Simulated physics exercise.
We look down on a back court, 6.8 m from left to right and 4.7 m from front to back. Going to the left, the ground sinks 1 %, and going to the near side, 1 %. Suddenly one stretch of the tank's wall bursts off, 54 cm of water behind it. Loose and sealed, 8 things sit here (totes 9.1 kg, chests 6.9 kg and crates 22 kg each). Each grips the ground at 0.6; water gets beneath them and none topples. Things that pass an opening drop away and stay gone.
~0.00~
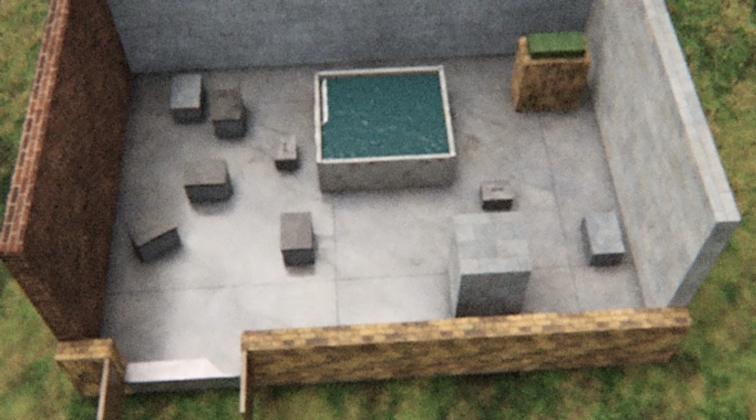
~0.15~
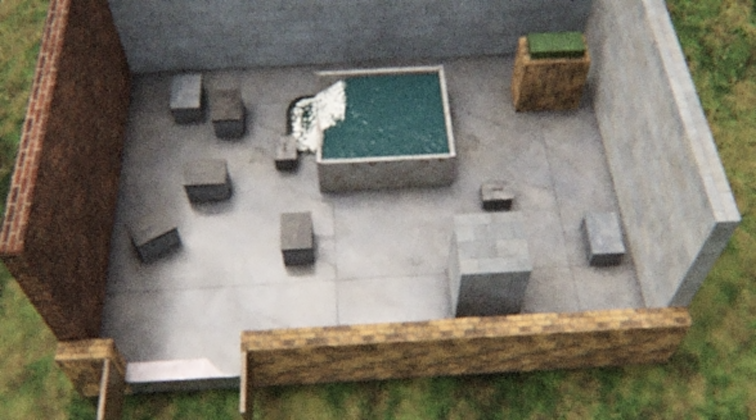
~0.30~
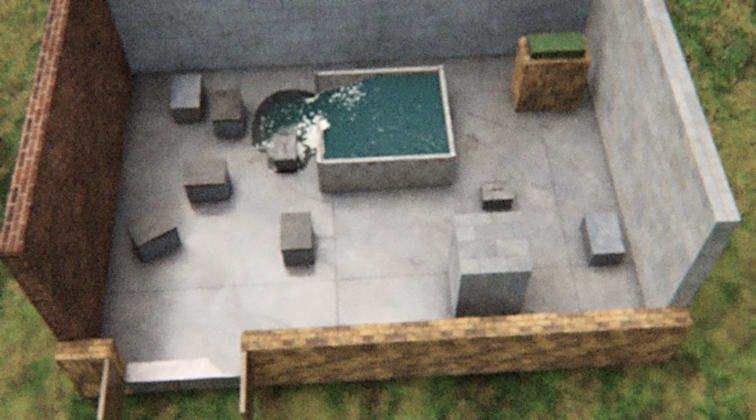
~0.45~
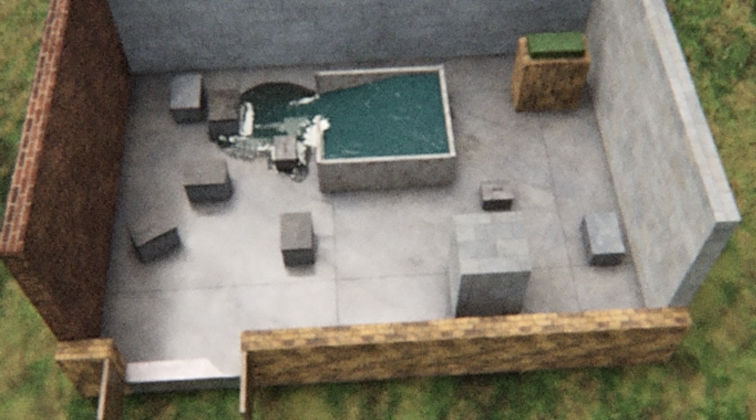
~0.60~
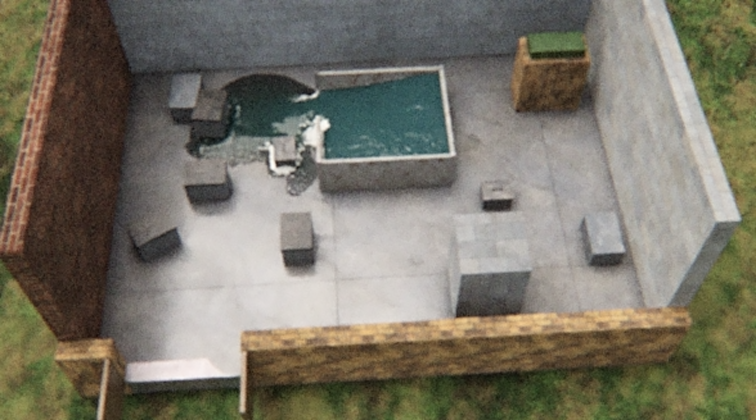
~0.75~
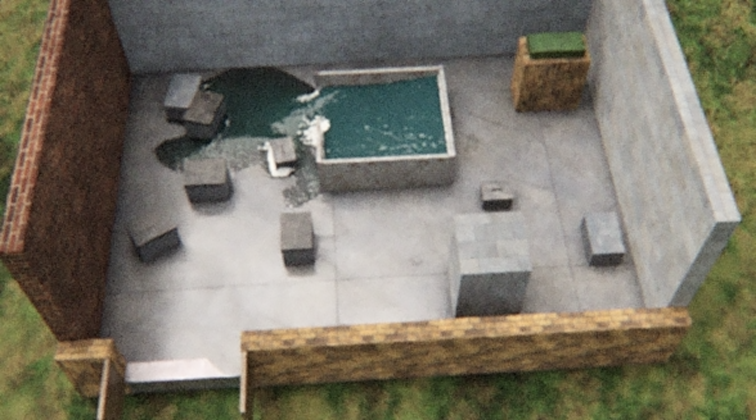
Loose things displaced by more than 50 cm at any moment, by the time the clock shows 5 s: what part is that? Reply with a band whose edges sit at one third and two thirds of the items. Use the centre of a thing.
Band: One third to two thirds.
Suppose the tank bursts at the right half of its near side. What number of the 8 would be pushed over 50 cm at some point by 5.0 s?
Then it comes to 1.
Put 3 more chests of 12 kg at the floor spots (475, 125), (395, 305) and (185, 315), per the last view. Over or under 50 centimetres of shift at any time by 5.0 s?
Result, one by one: Not exceeded, not exceeded and exceeded.
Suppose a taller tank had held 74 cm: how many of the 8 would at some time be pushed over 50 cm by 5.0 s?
I count 4 of them in that case.
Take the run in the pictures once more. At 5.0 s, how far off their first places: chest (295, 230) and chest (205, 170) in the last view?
5 cm, then 150 cm.
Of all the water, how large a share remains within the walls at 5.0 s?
90 % or so.
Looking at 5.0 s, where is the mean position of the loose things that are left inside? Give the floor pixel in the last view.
(345, 243).
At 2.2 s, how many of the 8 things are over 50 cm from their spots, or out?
The answer is 2.
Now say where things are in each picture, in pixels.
The first frame shows a chest at (227, 104), on the bottom; a tote at (285, 147), on the bottom; 2.5 m2 under water; 0 of 8 have shifted.
The second frame shows a chest at (227, 104) rests on the ground; a tote at (285, 147), on the bottom; water covers 2.9 m2; 0 of 8 have shifted.
The third frame shows a chest at (227, 104) rests on the ground; a tote at (285, 147) rests on the ground; 3.5 m2 under water; 0 of 8 have shifted.
The fourth frame shows a chest at (224, 104) rests on the ground, 4 cm from its start; a tote at (285, 147) rests on the ground; water covers 4.1 m2; 0 of 8 have shifted.
The fifth frame shows a chest at (209, 104), on the bottom, 24 cm from its start; a tote at (284, 148), on the bottom; water covers 5.0 m2; 1 of 8 have shifted.
The sixth frame shows a chest at (203, 107), on the bottom, 32 cm from its start; a tote at (283, 149), on the bottom, 5 cm from its start; 5.9 m2 under water; 1 of 8 have shifted.
After 1.1 s 1 of 8 are over 50 cm from their spots; 1 afloat.
After 2.2 s 2 of 8 are over 50 cm from their spots; 2 afloat.
After 3.5 s 4 of 8 are over 50 cm from their spots; 2 afloat.
After 5.0 s 4 of 8 are over 50 cm from their spots, and 4 have been at some point; 1 afloat.
